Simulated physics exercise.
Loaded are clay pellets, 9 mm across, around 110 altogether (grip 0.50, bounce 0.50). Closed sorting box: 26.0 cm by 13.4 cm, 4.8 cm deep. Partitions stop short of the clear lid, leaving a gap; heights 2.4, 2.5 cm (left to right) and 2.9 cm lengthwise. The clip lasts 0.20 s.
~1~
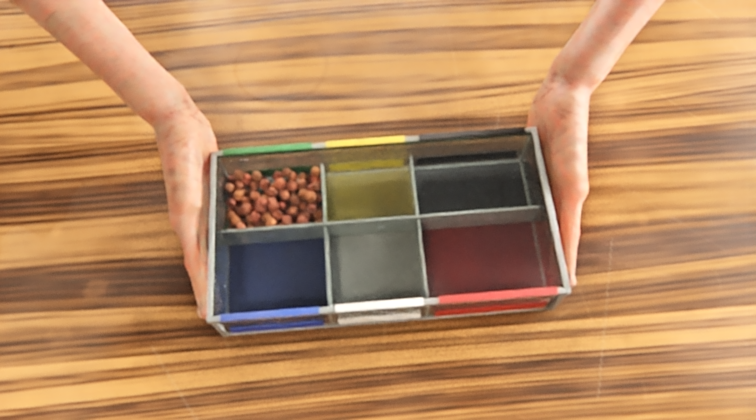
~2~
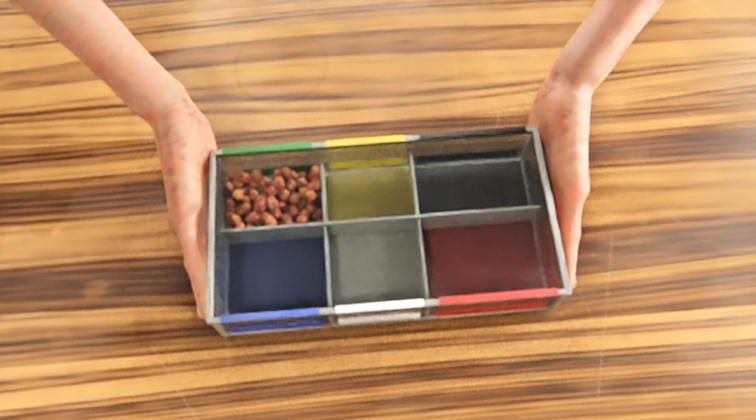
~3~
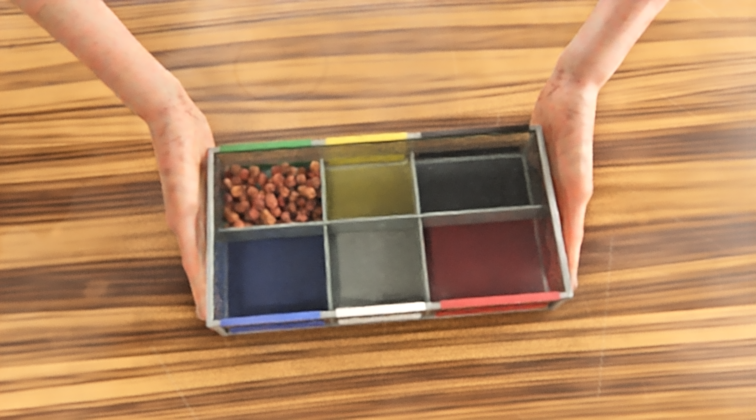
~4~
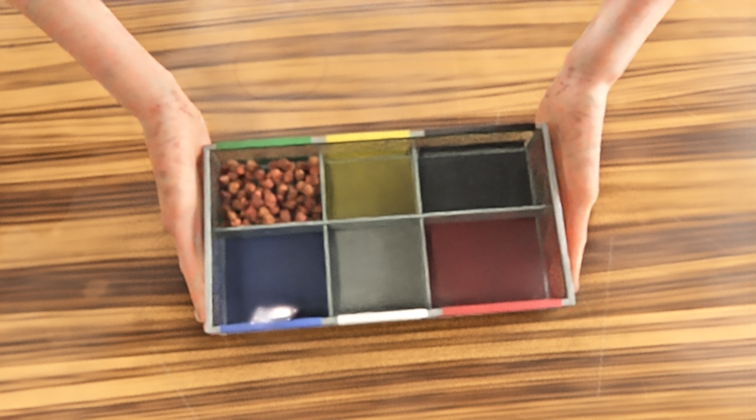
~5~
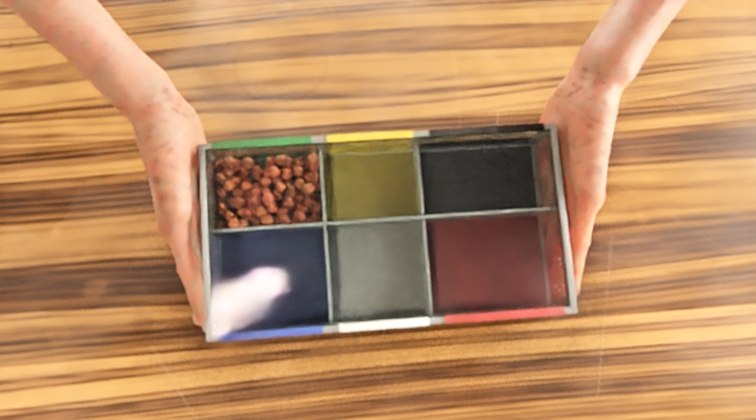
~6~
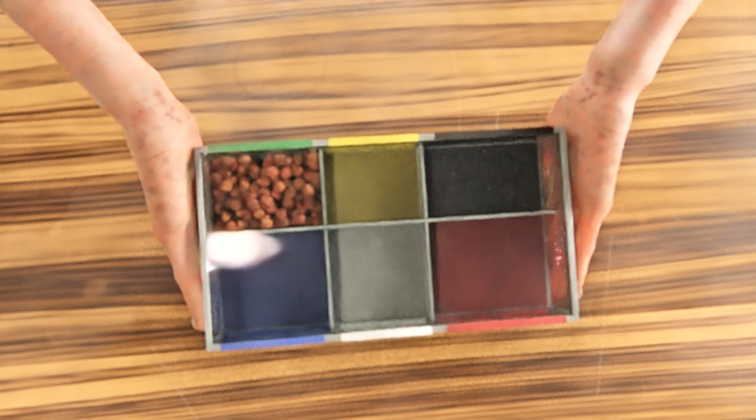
We see two hands holding a clear-lidded sorting box of six colour-marked compartments, gradually tilting it down toward the front right corner while the reddish-brown pellets stay in the green-marked section and a glare slides over the blue one.
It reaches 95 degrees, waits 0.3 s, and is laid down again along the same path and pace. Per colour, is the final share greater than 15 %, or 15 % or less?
Red: 15 % or less, blue: Greater than 15 %, green: Greater than 15 %, yellow: 15 % or less, white: Greater than 15 %, black: 15 % or less.
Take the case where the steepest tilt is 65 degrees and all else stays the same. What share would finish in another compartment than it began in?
About 25 per cent.
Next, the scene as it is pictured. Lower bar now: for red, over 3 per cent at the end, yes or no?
Red: It does.
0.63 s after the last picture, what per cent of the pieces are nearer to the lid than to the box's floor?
Estimate: Near 60 per cent.
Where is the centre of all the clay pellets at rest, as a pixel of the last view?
Estimated resting centre: Around (306, 305).
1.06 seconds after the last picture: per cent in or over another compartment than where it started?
Estimate: Roughly 70 in a hundred.
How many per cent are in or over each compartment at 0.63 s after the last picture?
It splits as red 0, blue 40, green 40, yellow 0, white 20 and black 0 percent.
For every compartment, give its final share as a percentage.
Red: 5 %, blue: 35 %, green: 30 %, yellow: 0 %, white: 25 %, black: 0 %.
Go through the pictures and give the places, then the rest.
Box tilt 0 degrees, front corners at (213, 317) and (564, 289); green 100 %, in the first frame.
Box tilt 1 degrees, front corners at (213, 318) and (564, 290), in the second frame.
Box tilt 4 degrees, front corners at (213, 321) and (566, 293), lowest corner right front, in the third frame.
Box tilt 10 degrees, front corners at (212, 327) and (568, 300), lowest corner right front, in the fourth frame.
Box tilt 17 degrees, front corners at (212, 335) and (570, 307), lowest corner right front, in the fifth frame.
Box tilt 24 degrees, front corners at (213, 344) and (572, 315), lowest corner right front; green 100 %, in the sixth frame.
Then, 0.63 s after the last picture, tilt 95 degrees; blue 40 %, green 40 %, white 20 %.
Then, 1.06 s after the last picture, tilt 52 degrees; red 5 %, blue 40 %, green 30 %, white 25 %.
Then, 1.56 s after the last picture, tilt 0 degrees; red 5 %, blue 35 %, green 30 %, white 25 %.
In the end, red 5 %, blue 35 %, green 30 %, yellow 0 %, white 25 %, black 0 %.
